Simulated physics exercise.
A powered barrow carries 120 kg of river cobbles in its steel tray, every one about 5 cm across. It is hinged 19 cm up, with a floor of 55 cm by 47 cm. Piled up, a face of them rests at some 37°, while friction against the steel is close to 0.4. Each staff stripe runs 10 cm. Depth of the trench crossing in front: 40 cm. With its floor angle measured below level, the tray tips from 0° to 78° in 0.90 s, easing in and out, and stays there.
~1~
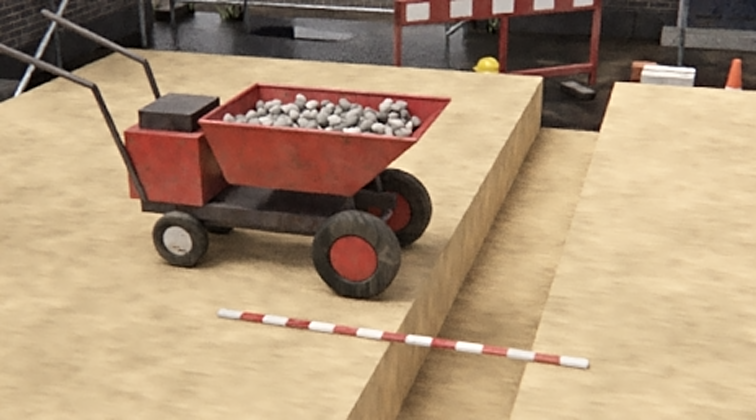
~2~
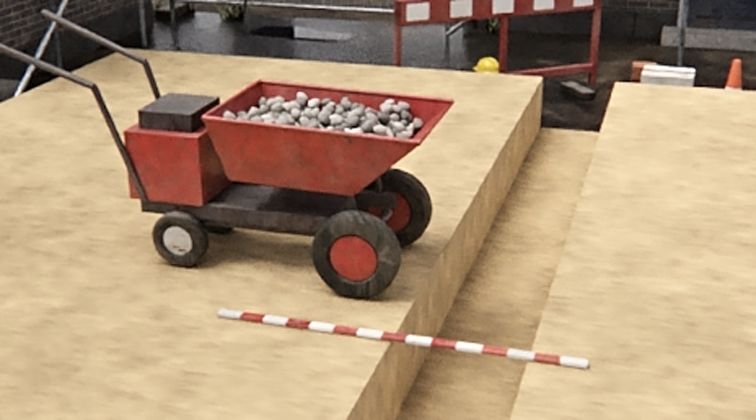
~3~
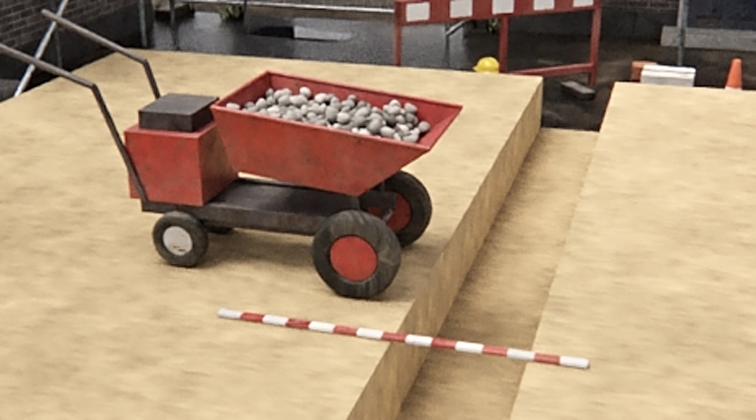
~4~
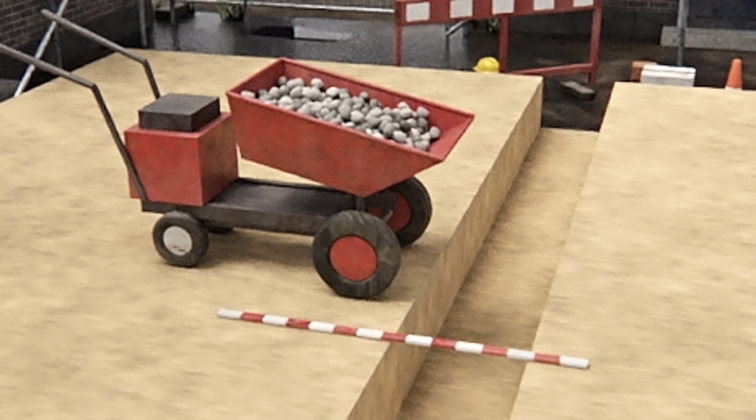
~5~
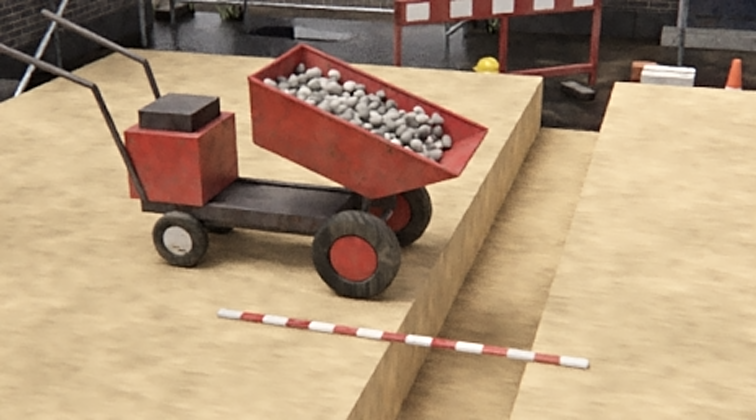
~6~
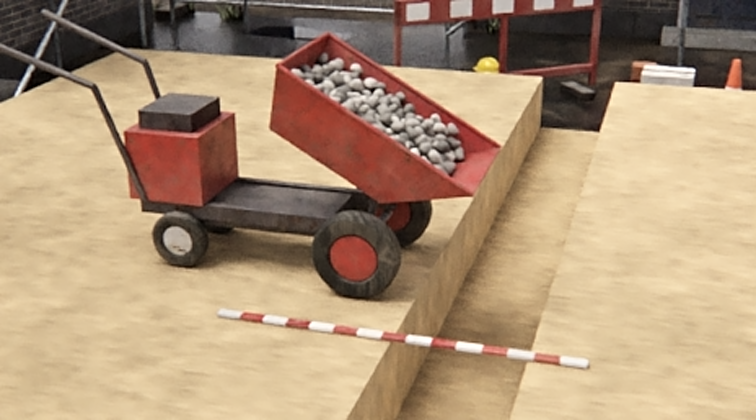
A red powered barrow loaded with grey cobbles stood still beside a trench while its tray tilted forward toward the right, slowly at first and then more steeply, the stones still heaped inside.
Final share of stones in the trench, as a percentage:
68 per cent.
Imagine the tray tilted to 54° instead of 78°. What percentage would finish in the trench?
Roughly 50%.
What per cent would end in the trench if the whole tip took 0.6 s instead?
Roughly 55 per cent would.
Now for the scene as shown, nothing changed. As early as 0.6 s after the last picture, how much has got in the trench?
About 40 per cent by then.
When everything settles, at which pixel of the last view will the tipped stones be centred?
Middle at around (529, 352), I'd say.
Then, 0.3 s after the last picture the floor is at 66°, 100 % in the tray; the foremost stones are at (510, 246).
Then, 0.6 s after the last picture the floor is at 78°, 44 % in the tray, 38 % in the trench, 19 % past the trench; the foremost stones are at (613, 299).
Then, 1.0 s after the last picture the floor is at 78°, 1 % in the tray, 66 % in the trench, 33 % past the trench; the foremost stones are past the picture's edge.
Then, 2.9 s after the last picture the floor is at 78°, 0 % in the tray, 68 % in the trench, 32 % past the trench; the foremost stones are past the picture's edge.
